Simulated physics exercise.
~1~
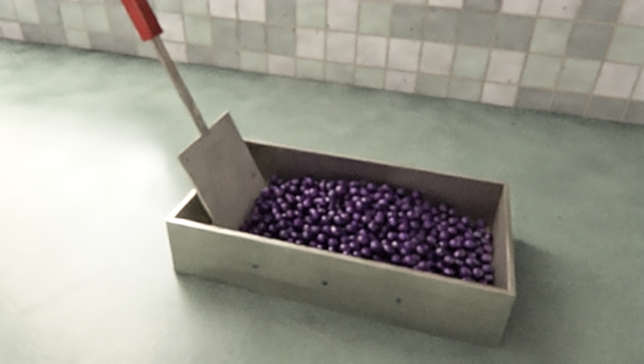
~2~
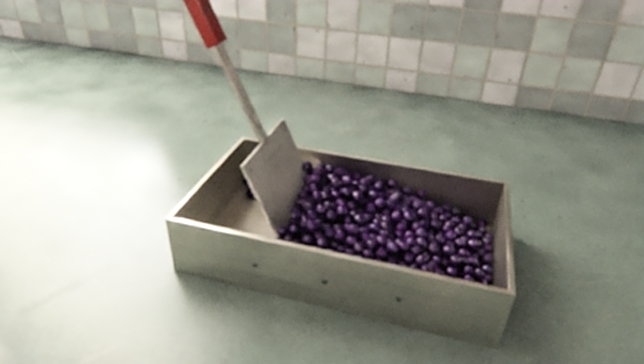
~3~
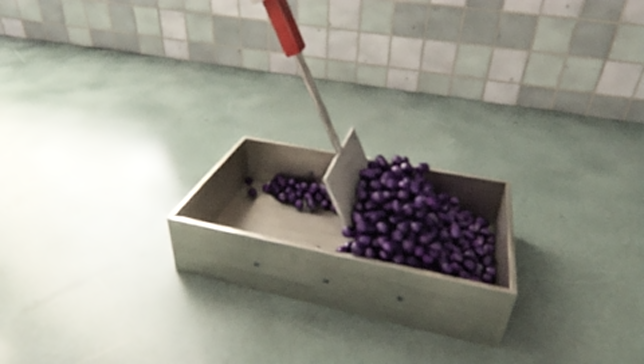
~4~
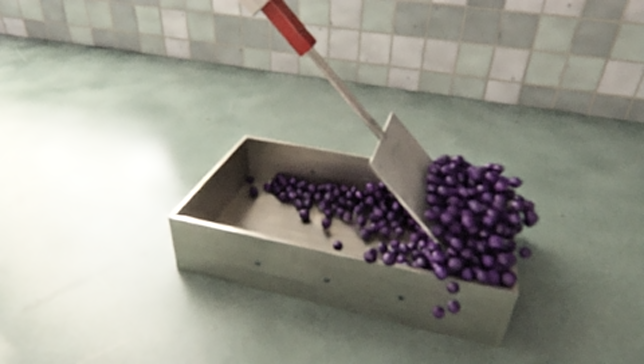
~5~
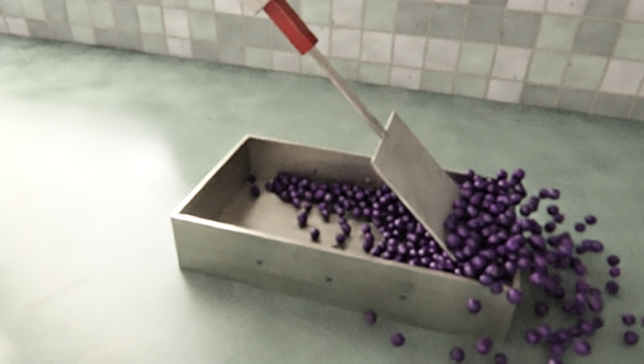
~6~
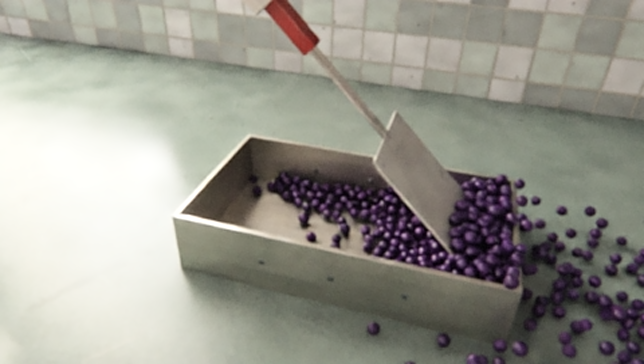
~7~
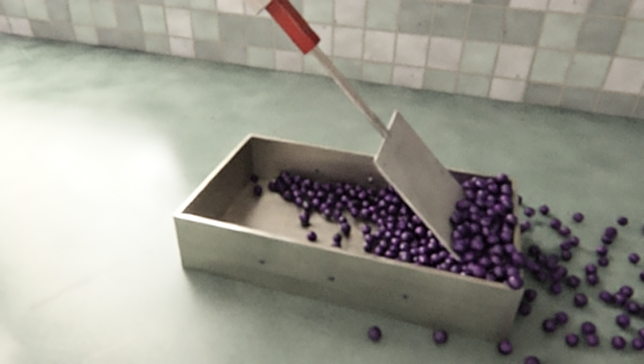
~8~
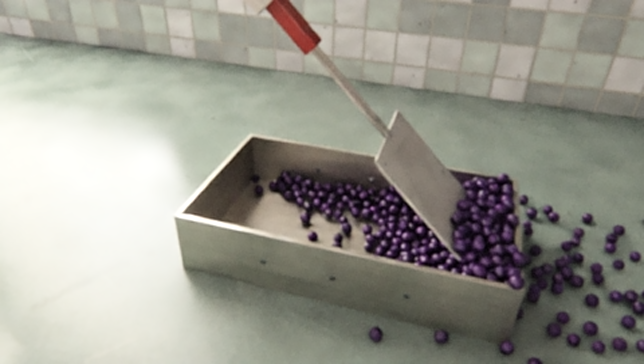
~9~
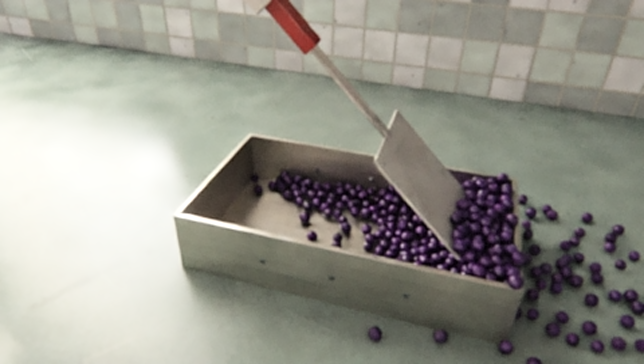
A heap of glossy dark purple beads fills most of a shallow grey rectangular tray on a pale green tabletop, seen from above at a slight angle, with a wall of small green and white tiles behind. A flat grey paddle with a red handle stands at the tray's left end. It sweeps right, bunching the beads into a taller pile, while some slip behind it. The paddle then tilts near the right end, and many beads spill over the rim and scatter across the table. It stops there, leaving beads in the tray and loose ones strewn mostly to the right.
